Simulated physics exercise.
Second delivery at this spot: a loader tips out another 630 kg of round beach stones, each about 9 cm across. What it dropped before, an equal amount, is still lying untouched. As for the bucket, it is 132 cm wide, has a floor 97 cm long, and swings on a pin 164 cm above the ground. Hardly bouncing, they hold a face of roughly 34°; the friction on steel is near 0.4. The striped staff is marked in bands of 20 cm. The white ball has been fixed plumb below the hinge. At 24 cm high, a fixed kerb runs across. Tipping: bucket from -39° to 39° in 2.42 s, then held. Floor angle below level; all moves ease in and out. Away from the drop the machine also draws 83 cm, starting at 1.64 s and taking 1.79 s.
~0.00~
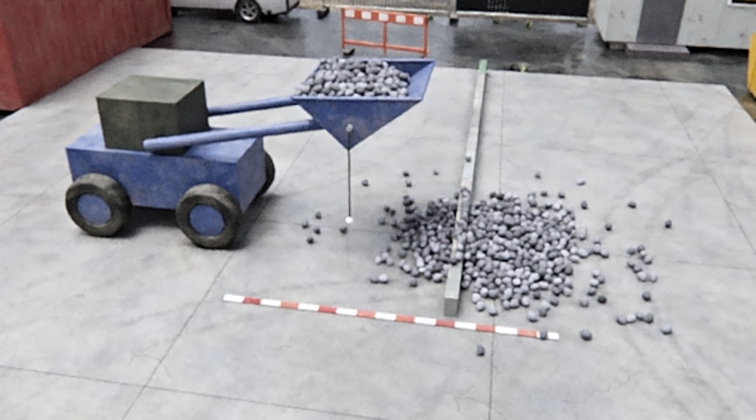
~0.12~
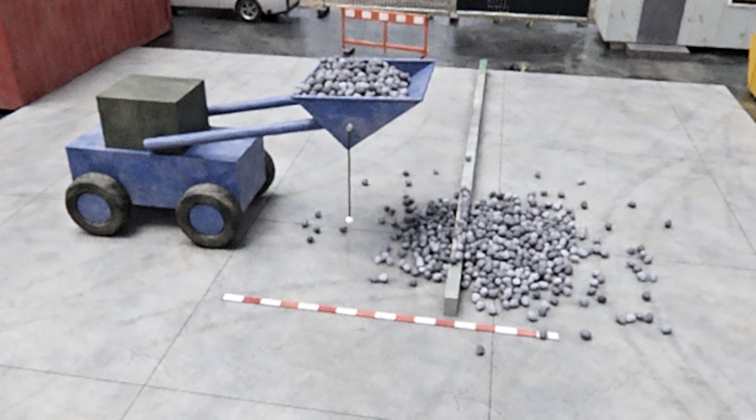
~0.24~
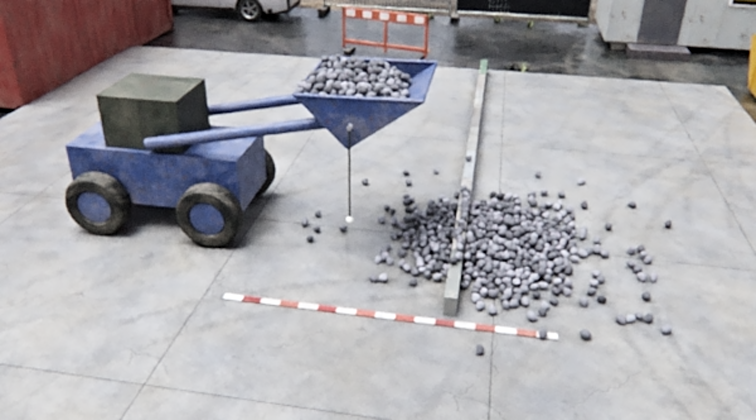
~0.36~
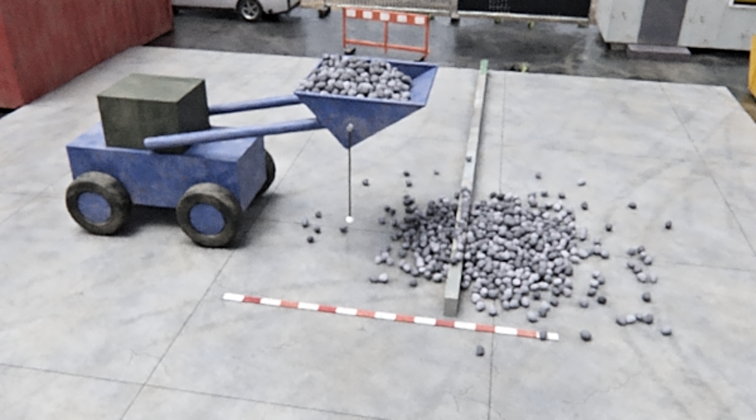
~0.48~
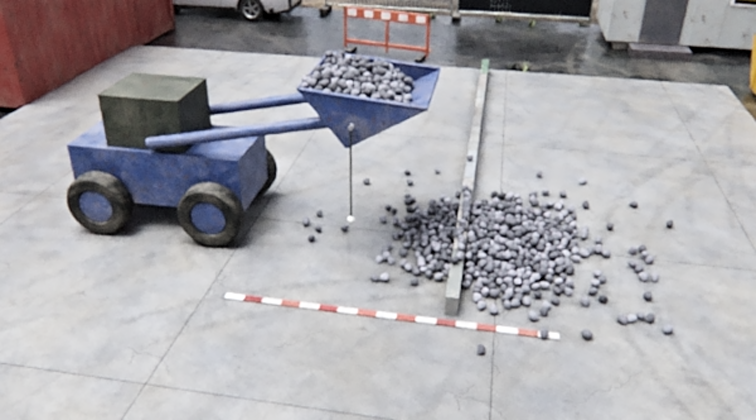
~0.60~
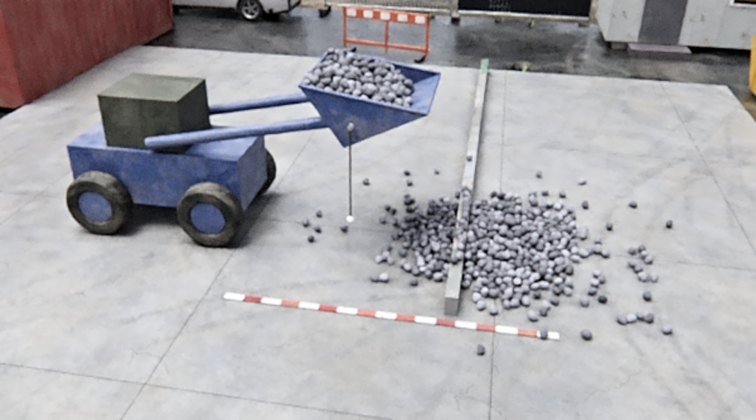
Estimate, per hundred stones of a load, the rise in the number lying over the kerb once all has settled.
Roughly 10 more per hundred.
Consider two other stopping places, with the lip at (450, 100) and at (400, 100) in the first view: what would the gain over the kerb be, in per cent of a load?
35 %, then 0 %.
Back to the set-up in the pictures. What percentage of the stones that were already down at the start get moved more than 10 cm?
Close to 10 in a hundred of them.
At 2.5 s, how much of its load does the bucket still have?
Still inside: Some 5 %.
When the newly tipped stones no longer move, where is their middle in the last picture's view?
In the last view, about pixel (424, 229).
After 1.8 s the floor is at 27°; in per cent of one load, 82 in the bucket, 45 on this side of the kerb, 73 over the kerb; the foremost stones are at (650, 256).
After 2.5 s the floor is at 39°; in per cent of one load, 3 in the bucket, 116 on this side of the kerb, 82 over the kerb; the foremost stones are at (650, 256).
After 3.9 s the floor is at 39°; in per cent of one load, 0 in the bucket, 117 on this side of the kerb, 83 over the kerb; the foremost stones are at (650, 256).
After 6.7 s the floor is at 39°; in per cent of one load, 0 in the bucket, 117 on this side of the kerb, 83 over the kerb; the foremost stones are at (650, 256). Net gain over the kerb, 10.
